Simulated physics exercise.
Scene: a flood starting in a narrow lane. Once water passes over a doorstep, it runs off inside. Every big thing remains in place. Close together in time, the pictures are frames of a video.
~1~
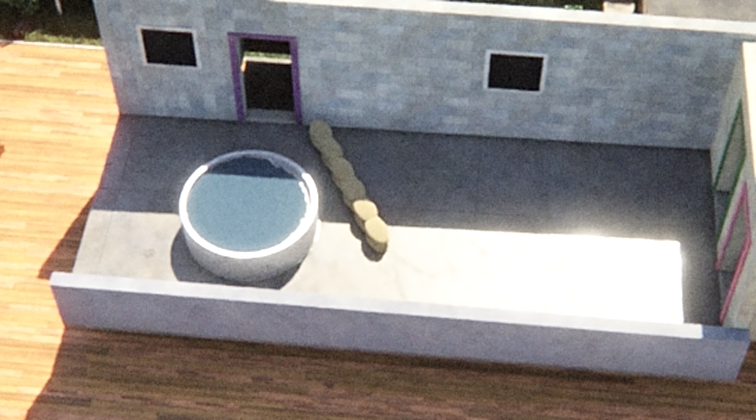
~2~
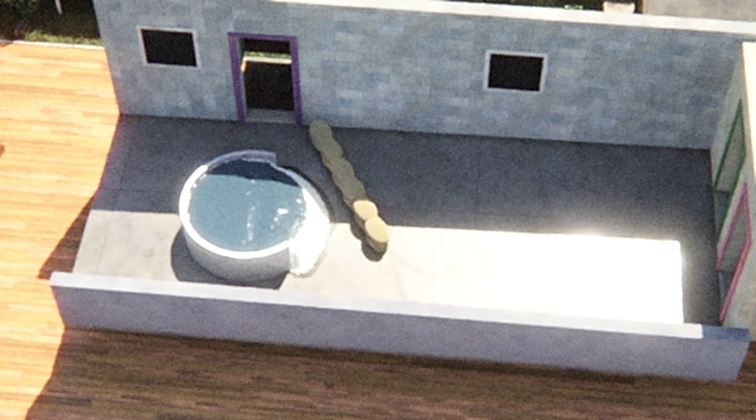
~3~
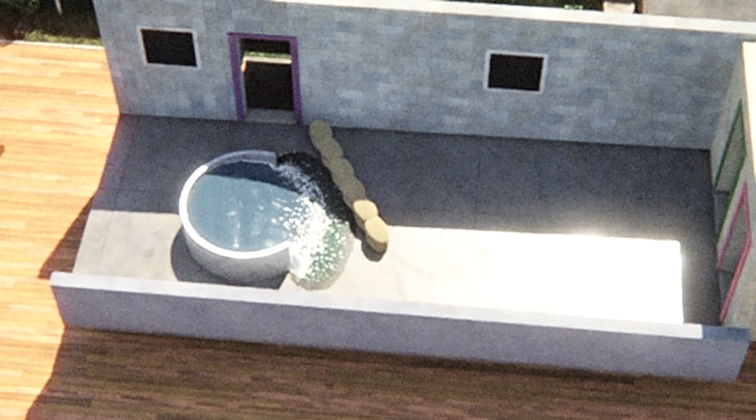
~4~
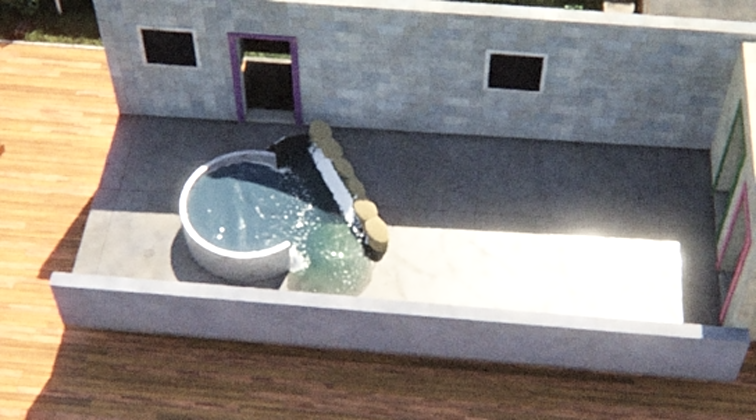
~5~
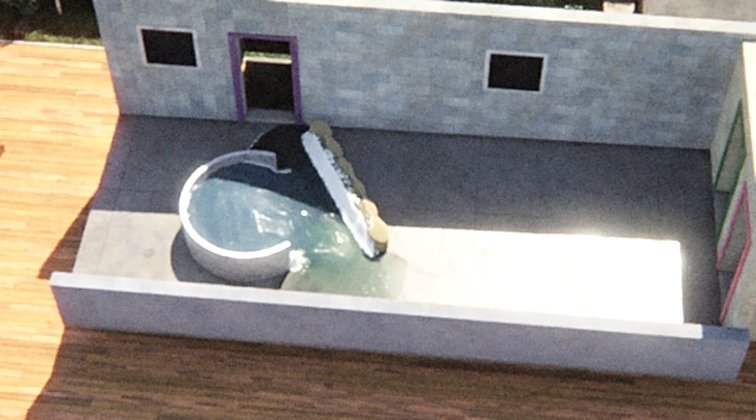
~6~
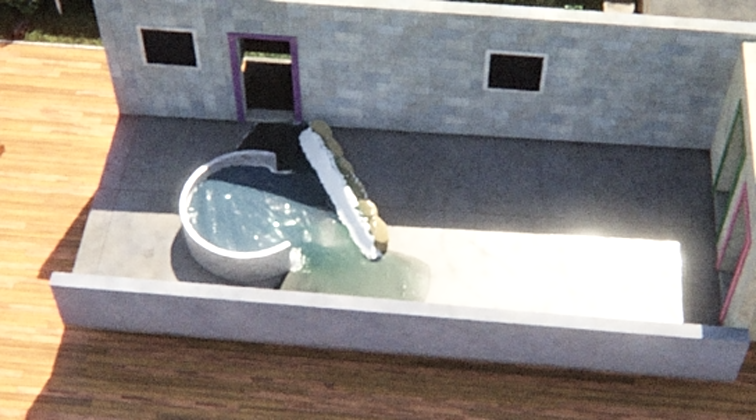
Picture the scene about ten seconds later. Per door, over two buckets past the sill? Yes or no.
Pink door yes, purple door yes, green door no.
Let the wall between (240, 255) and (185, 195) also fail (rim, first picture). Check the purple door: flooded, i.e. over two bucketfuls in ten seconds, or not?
Result for the purple door: It lets in too little.
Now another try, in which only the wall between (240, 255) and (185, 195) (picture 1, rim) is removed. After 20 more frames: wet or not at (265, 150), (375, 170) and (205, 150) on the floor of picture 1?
The first spot is spared, the second spared, the third spared.
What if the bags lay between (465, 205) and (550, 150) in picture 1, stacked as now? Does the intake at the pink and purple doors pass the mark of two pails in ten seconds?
Pink: Over the line; purple: Under the line.
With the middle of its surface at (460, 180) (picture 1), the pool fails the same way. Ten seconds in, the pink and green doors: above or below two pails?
As for the pink one, it overshoots the threshold, and the green one overshoots the threshold.
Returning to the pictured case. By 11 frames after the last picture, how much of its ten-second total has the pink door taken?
My estimate is close to 0 per cent.
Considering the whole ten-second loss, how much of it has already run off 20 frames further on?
Close to 30 out of every hundred.
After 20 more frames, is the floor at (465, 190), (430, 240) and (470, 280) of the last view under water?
Result, in order: Unflooded / unflooded / waterlogged.
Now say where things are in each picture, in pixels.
In the first frame, the pool at (249, 205) is whole and still.
In the second frame, water pours out at (313, 212) and has run to a hidden place.
In the third frame, water pours out at (313, 214) and has run to (292, 156).
In the fourth frame, water pours out at (313, 215) and has run to (306, 138).
In the fifth frame, the front is at (291, 124), out from the gap at (313, 215).
In the sixth frame, the front is at a hidden place, out from the gap at (313, 215).
A moment on, water covers 20 % of the floor; the pink door not reached, the purple door under two buckets in, the green door not reached.
Next, water covers 30 % of the floor; the pink door not reached, the purple door over two buckets in, the green door not reached.
Then, water covers 55 % of the floor; the pink door wet at the sill, nothing in, the purple door far over two buckets in, the green door not reached.
Later, water covers 80 % of the floor; the pink door over two buckets in, the purple door far over two buckets in, the green door wet at the sill, nothing in.
In the end, water covers 80 % of the floor; the pink door over two buckets in, the purple door far over two buckets in, the green door wet at the sill, nothing in.
